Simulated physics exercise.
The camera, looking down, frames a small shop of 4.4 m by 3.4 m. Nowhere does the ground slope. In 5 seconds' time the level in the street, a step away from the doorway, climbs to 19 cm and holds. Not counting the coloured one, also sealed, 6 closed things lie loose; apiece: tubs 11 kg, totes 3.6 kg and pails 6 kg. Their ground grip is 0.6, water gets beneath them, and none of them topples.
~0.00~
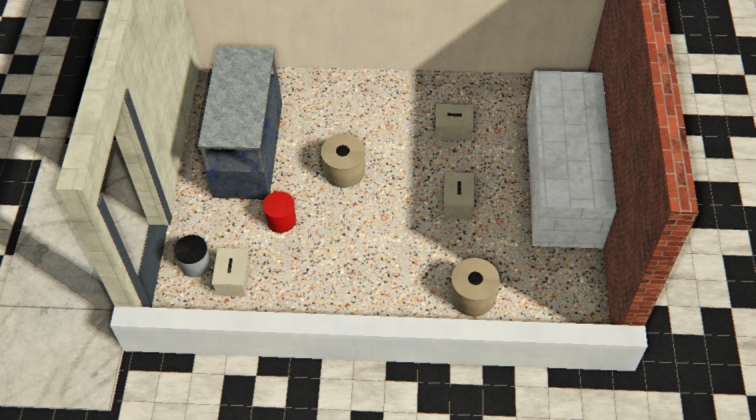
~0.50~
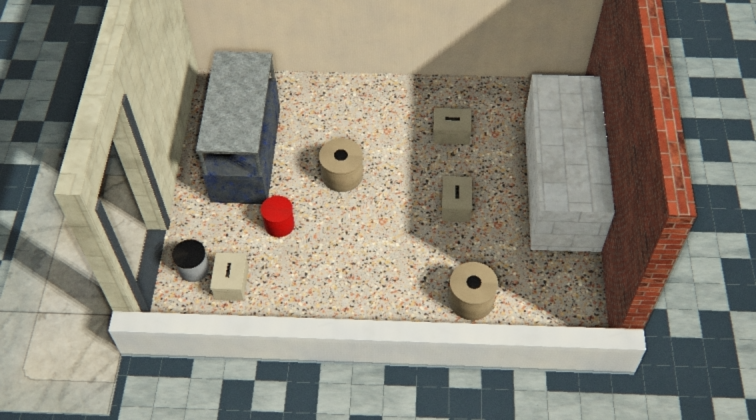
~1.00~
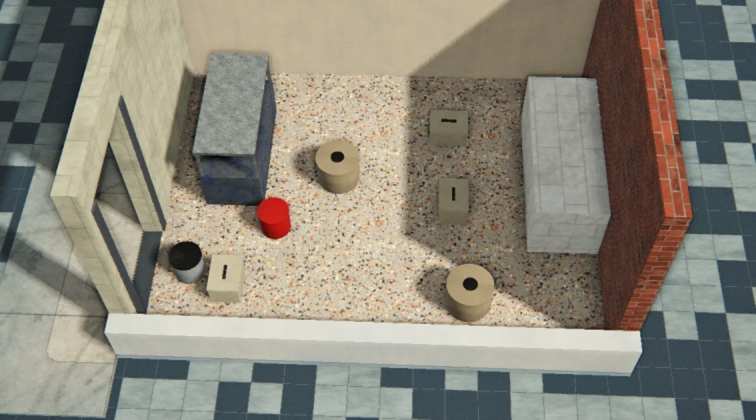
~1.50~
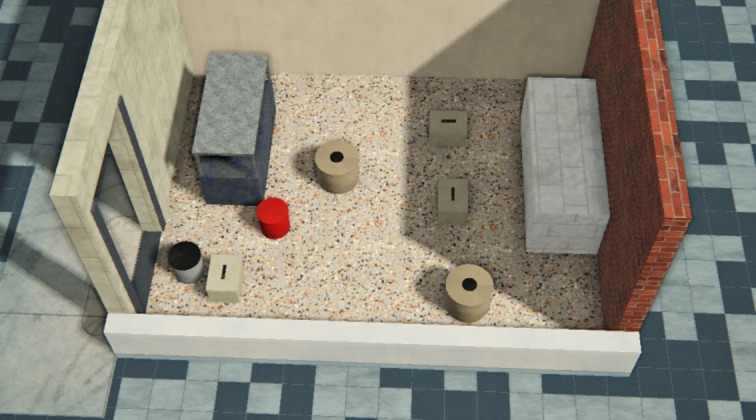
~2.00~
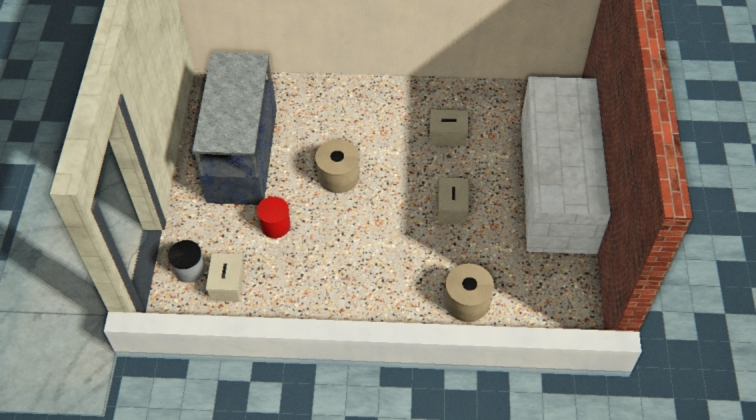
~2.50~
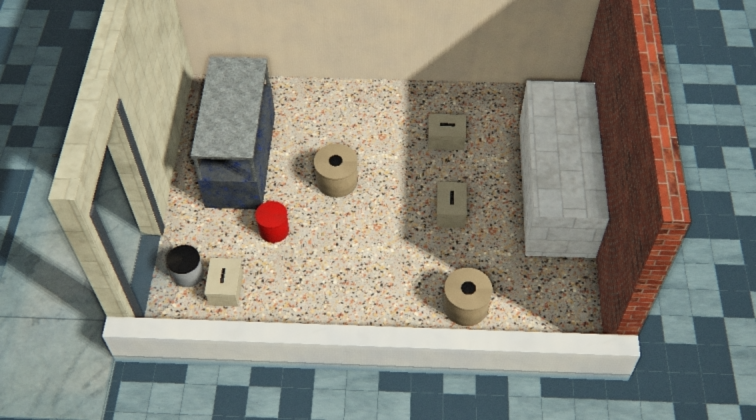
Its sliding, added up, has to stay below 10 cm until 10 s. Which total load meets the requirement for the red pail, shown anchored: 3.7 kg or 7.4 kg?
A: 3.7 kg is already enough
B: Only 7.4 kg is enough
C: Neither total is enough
C.
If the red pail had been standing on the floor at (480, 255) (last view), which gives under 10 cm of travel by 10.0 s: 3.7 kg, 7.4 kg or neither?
Outcome - failure with both.
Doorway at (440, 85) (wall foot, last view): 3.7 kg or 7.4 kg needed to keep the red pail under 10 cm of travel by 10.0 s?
Result: The lesser mass is plenty.
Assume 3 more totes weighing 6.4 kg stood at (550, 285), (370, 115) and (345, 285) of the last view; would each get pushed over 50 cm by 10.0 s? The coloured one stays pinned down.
In the order given, within the mark, then within the mark, and last beyond the mark.
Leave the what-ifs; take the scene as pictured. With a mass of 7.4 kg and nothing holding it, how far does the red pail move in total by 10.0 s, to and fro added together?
Some 100 cm in all.
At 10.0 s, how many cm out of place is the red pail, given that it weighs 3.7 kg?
I'd put it at about 200 cm.
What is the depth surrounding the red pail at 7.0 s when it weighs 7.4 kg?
Something like 5 centimetres.
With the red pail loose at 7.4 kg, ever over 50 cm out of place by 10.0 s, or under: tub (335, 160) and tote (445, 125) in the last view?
Below, below.
After 3.5 s the red pail would be 0 cm from its start with 3.7 kg and 0 cm from its start with 7.4 kg; 0 cm of water round it then.
After 4.5 s the red pail would be 8 cm from its start with 3.7 kg and 0 cm from its start with 7.4 kg; 4 cm of water round it then.
After 7.0 s the red pail would be 116 cm from its start with 3.7 kg and 45 cm from its start with 7.4 kg; 5 cm of water round it then.
After 10.0 s the red pail would be 178 cm from its start with 3.7 kg and 99 cm from its start with 7.4 kg; 5 cm of water round it then.
